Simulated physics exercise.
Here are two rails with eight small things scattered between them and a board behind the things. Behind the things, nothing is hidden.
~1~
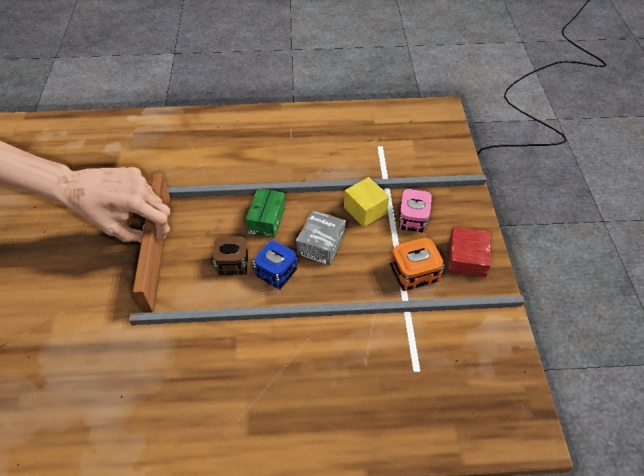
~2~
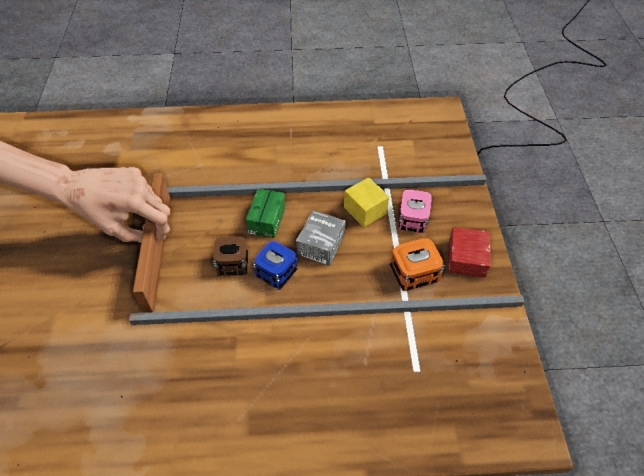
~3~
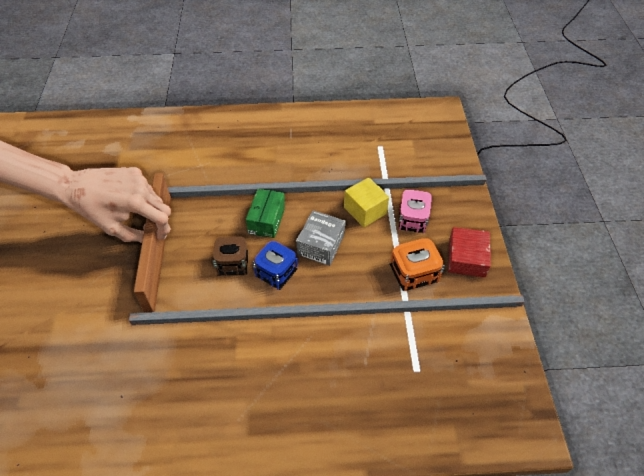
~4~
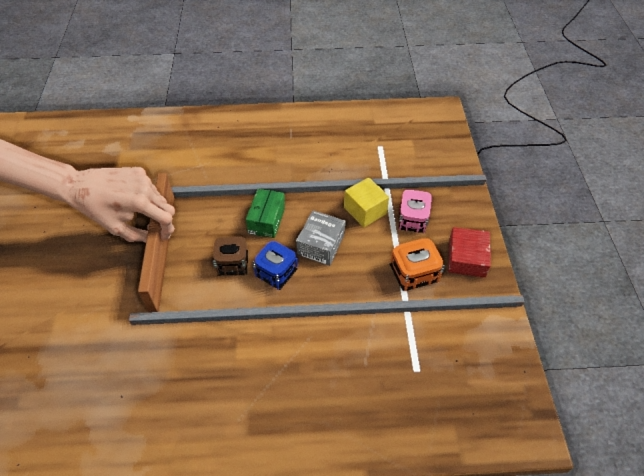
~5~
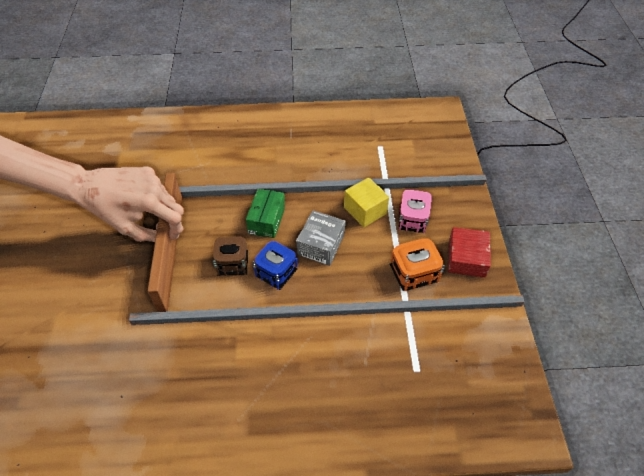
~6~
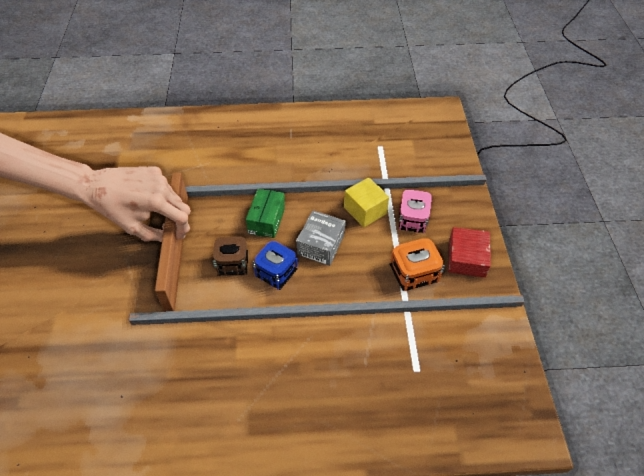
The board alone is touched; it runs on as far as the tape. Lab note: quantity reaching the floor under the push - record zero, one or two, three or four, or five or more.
Recorded: Zero.
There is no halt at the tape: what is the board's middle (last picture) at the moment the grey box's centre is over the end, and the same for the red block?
First near (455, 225), second near (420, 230).
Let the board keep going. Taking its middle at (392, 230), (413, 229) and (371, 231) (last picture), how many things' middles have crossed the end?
The counts would come out as 0, 0 and 0.
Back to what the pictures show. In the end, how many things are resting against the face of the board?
That makes 3.
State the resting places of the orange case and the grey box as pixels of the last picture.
About (455, 267), and the other about (443, 231).
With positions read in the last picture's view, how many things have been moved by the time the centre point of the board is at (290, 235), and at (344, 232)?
So far 4, and 6 at the second.
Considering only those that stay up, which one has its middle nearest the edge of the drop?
I'd say the red block.
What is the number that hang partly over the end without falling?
Result: 0.
Soon after, none off yet; red block at rest near (469, 252); pink case at rest near (415, 211); orange case at rest near (416, 264).
In the end, the number that fall off is zero.
